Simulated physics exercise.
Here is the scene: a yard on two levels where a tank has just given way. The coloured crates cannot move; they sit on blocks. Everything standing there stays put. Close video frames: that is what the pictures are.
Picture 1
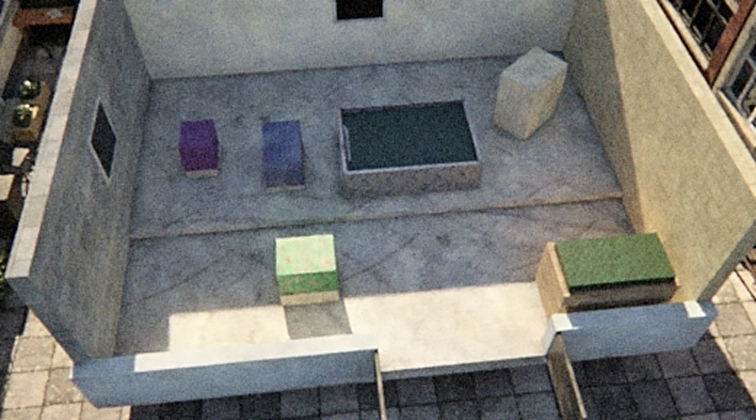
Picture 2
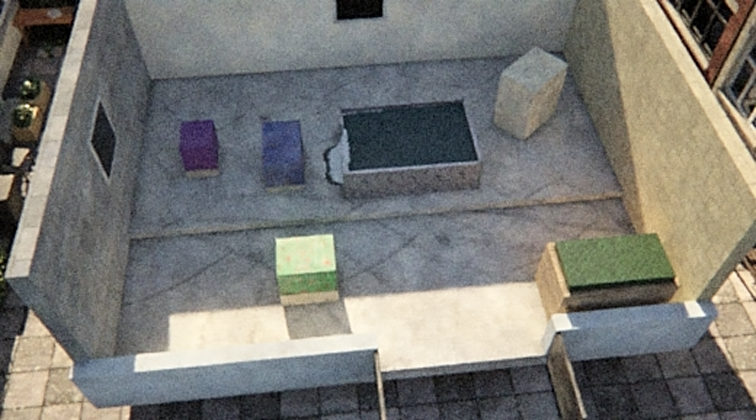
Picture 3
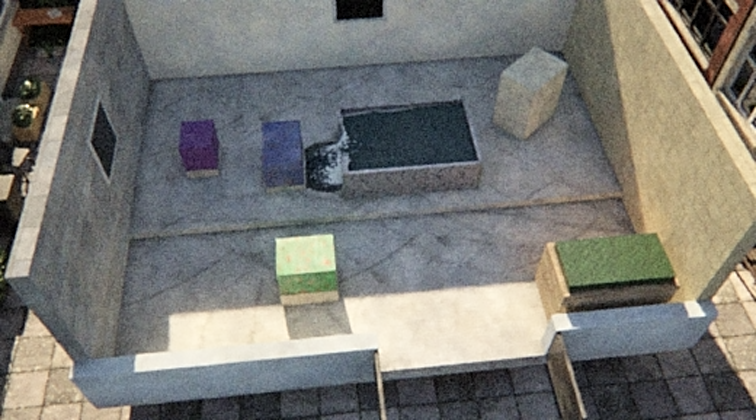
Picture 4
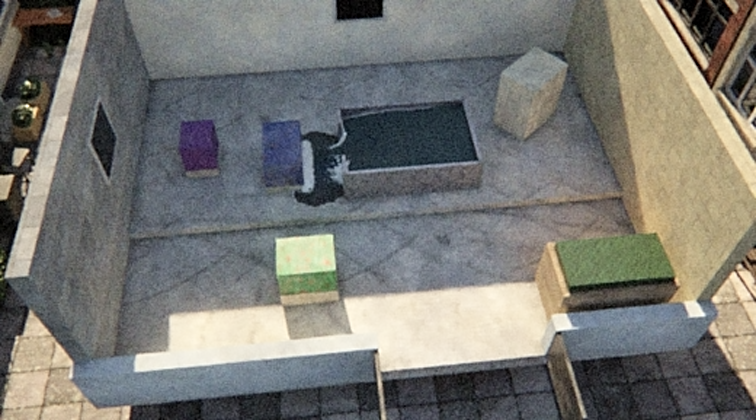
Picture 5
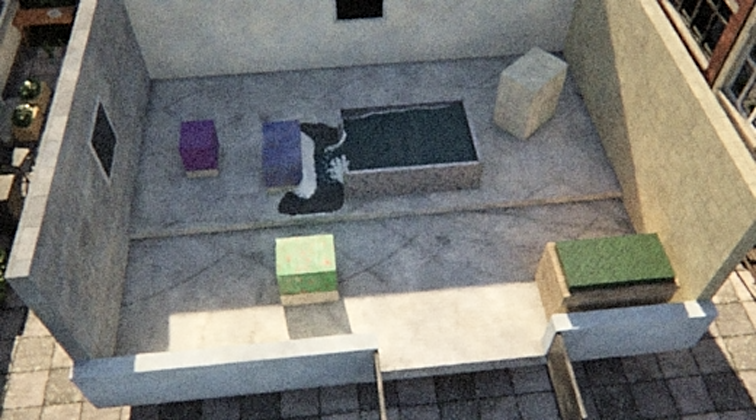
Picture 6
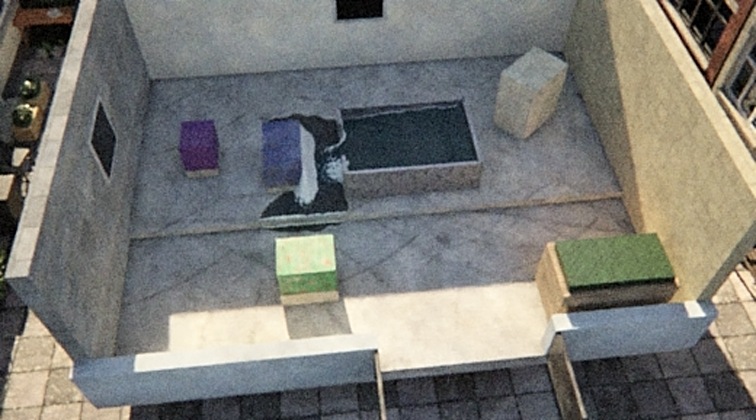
In a walled yard on two levels, water burst from the left side of a tank, spread across the floor to the blue block, then ran around it and toward the viewer.
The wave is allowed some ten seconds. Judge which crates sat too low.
The purple crate was not too low. The blue crate was too low. The green crate was not too low.
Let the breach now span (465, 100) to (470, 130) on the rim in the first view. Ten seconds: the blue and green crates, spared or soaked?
Note: Blue crate is left dry; green crate is left dry.
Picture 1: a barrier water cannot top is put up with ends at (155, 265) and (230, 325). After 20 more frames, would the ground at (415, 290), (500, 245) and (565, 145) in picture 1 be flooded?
Taking the three spots in order: Soaked, spared, spared.
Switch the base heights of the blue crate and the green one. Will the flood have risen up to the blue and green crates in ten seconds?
Blue crate: Flooded; green crate: Flooded.
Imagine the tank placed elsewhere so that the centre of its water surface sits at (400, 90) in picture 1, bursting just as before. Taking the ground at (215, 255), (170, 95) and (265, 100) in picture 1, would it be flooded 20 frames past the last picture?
Taking the three spots in order: Swamped, swamped, swamped.
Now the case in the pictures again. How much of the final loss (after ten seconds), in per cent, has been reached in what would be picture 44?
My estimate is roughly 60 percent.
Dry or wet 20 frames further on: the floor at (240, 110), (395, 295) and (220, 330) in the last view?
First inundated, second inundated, third inundated.
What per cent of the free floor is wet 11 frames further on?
Around 25 percent, give or take.
A moment on, water covers 15 % of the floor; the purple crate not reached, the blue crate water round its plinth, the green crate water round its plinth.
Next, water covers 25 % of the floor; the purple crate water round its plinth, the blue crate water round its plinth, the green crate water round its plinth.
Then, water covers 40 % of the floor; the purple crate water round its plinth, the blue crate water round its plinth, the green crate water round its plinth.
Later, water covers 65 % of the floor; the purple crate water round its plinth, the blue crate water round its plinth, the green crate water round its plinth.
In the end, water covers 80 % of the floor; the purple crate stayed above the water, the blue crate was topped, the green crate stayed above the water.
